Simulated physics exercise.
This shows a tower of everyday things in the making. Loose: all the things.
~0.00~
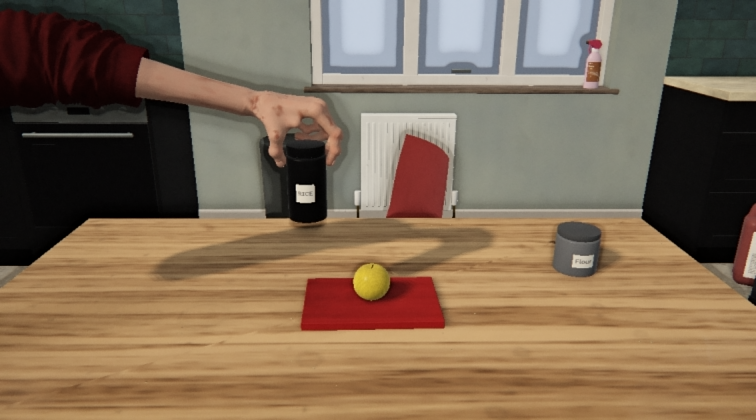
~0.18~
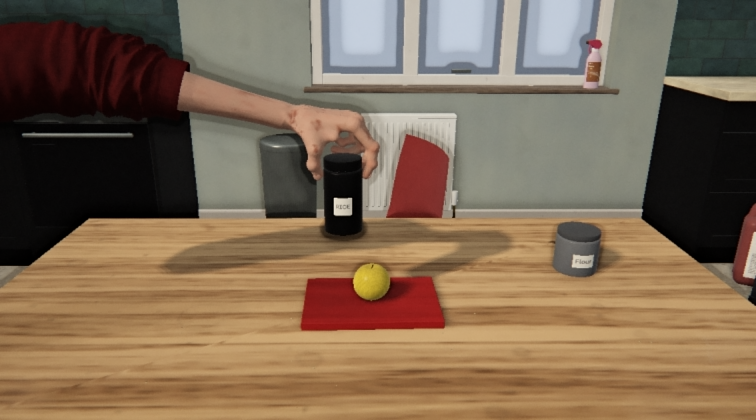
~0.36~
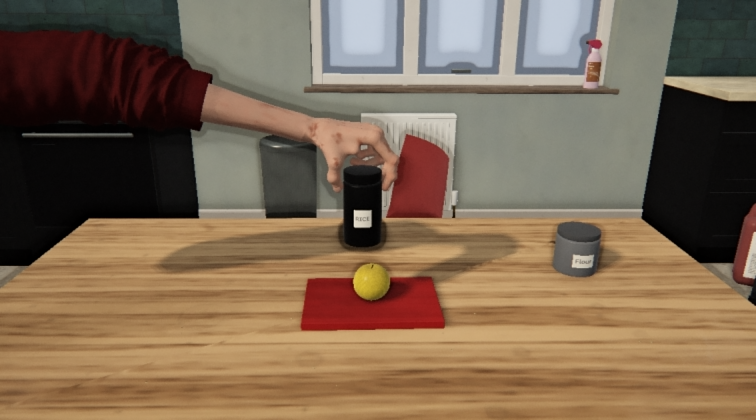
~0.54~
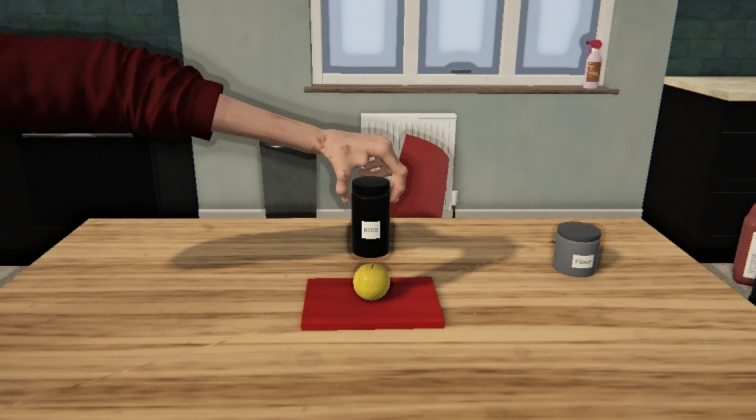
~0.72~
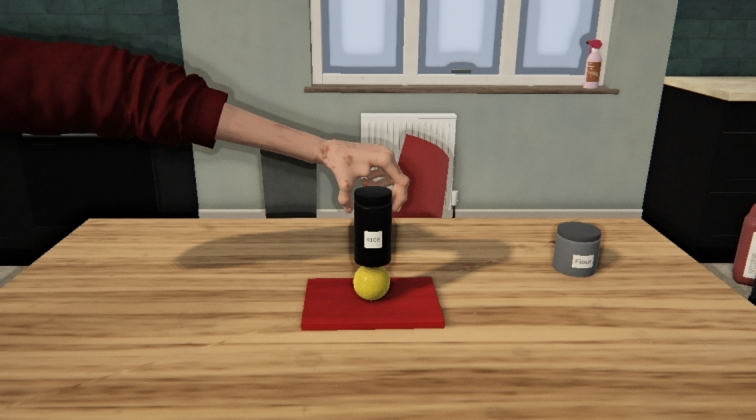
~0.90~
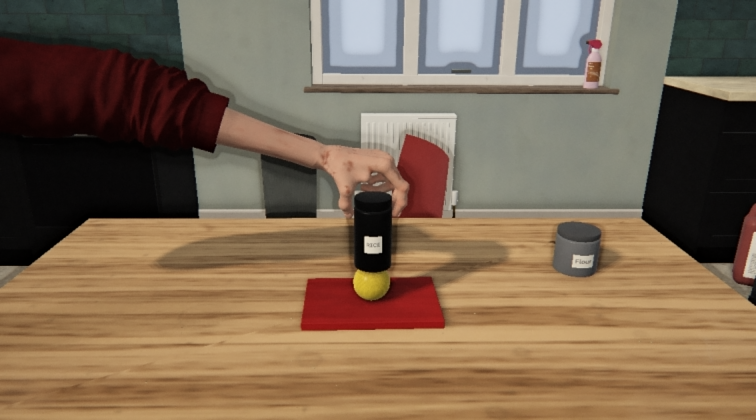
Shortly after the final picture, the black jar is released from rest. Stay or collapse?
I expect the stack will not stand.
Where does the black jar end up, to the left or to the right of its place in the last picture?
Its movement is toward the right.
After 1.50 s, black jar tipped 54° from how it was near (410, 242).
After 1.60 s, black jar now fallen.
At rest (2.6 s), fallen, black jar; the other 3 in place. Seen from the same camera at the end, black jar near (435, 281). The pile loses its balance.
